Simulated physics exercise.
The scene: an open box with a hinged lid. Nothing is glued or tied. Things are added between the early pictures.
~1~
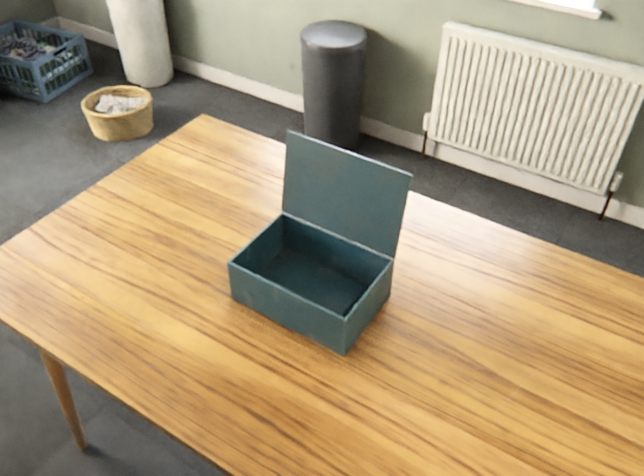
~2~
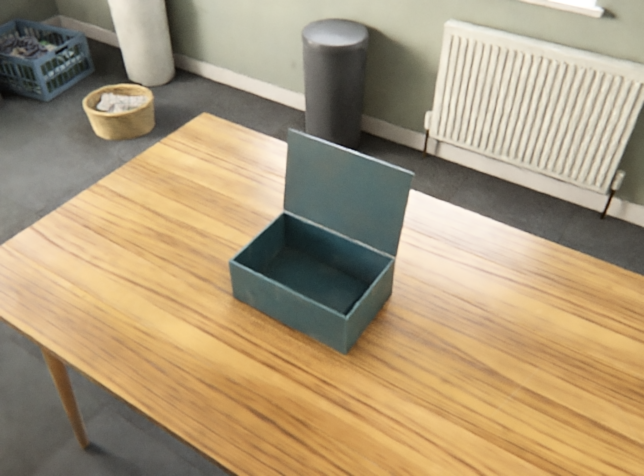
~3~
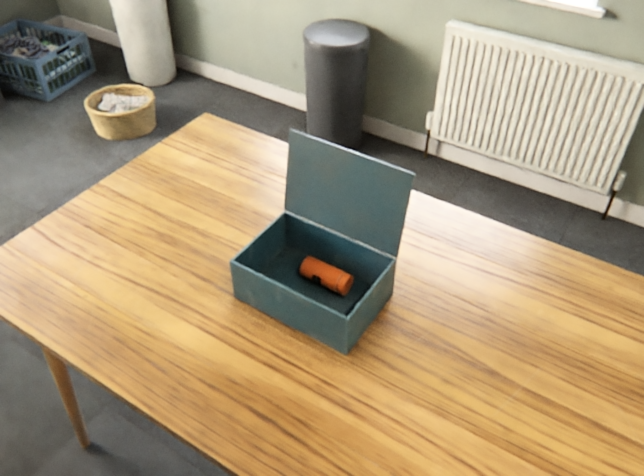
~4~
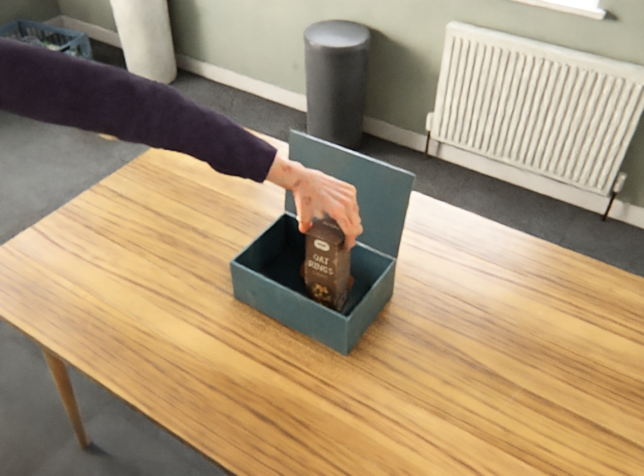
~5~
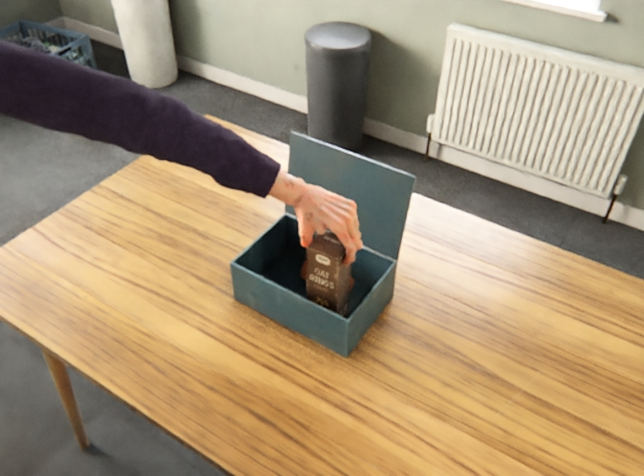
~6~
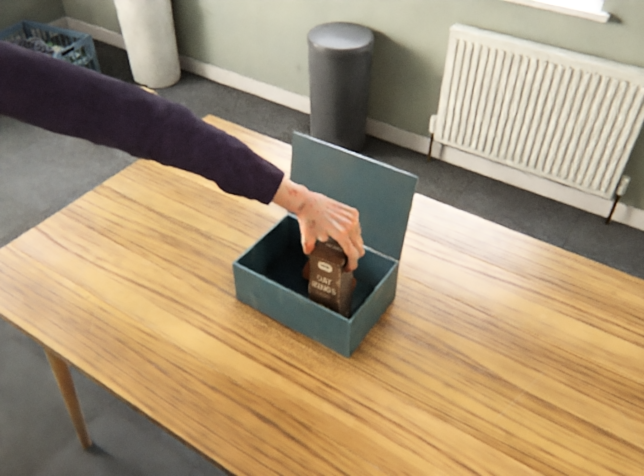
A hand lowers a brown carton into an open box where an orange shaker appeared.
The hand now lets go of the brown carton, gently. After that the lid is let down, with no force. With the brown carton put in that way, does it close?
Outcome: The lid is held up.
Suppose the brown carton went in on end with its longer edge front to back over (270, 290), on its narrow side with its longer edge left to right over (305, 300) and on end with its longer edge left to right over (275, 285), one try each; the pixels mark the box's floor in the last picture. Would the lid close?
In the first case it stays ajar; in the second case it shuts flat; in the third case it will not close.
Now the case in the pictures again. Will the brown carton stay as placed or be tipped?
It keeps its pose.
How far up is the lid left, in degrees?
Some 45° above the rim.
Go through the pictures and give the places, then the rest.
The last thing is not in view yet, in the first frame.
The last thing is not in view yet, in the second frame.
The last thing is not in view yet; orange shaker (327, 276), in the third frame.
On its way; brown carton (328, 269), in the fourth frame.
On its way; brown carton (329, 283), in the fifth frame.
In place under the hand; brown carton (331, 289), in the sixth frame.
Then, 1.20 s later than the last frame, lid starting down.
Then, 1.50 s later than the last frame, lid 70° above the rim.
Then, 1.70 s later than the last frame, lid 47° above the rim.
When it is over, lid 44° above the rim; both as before. End places, in pixels of the last picture, brown carton near (331, 289).
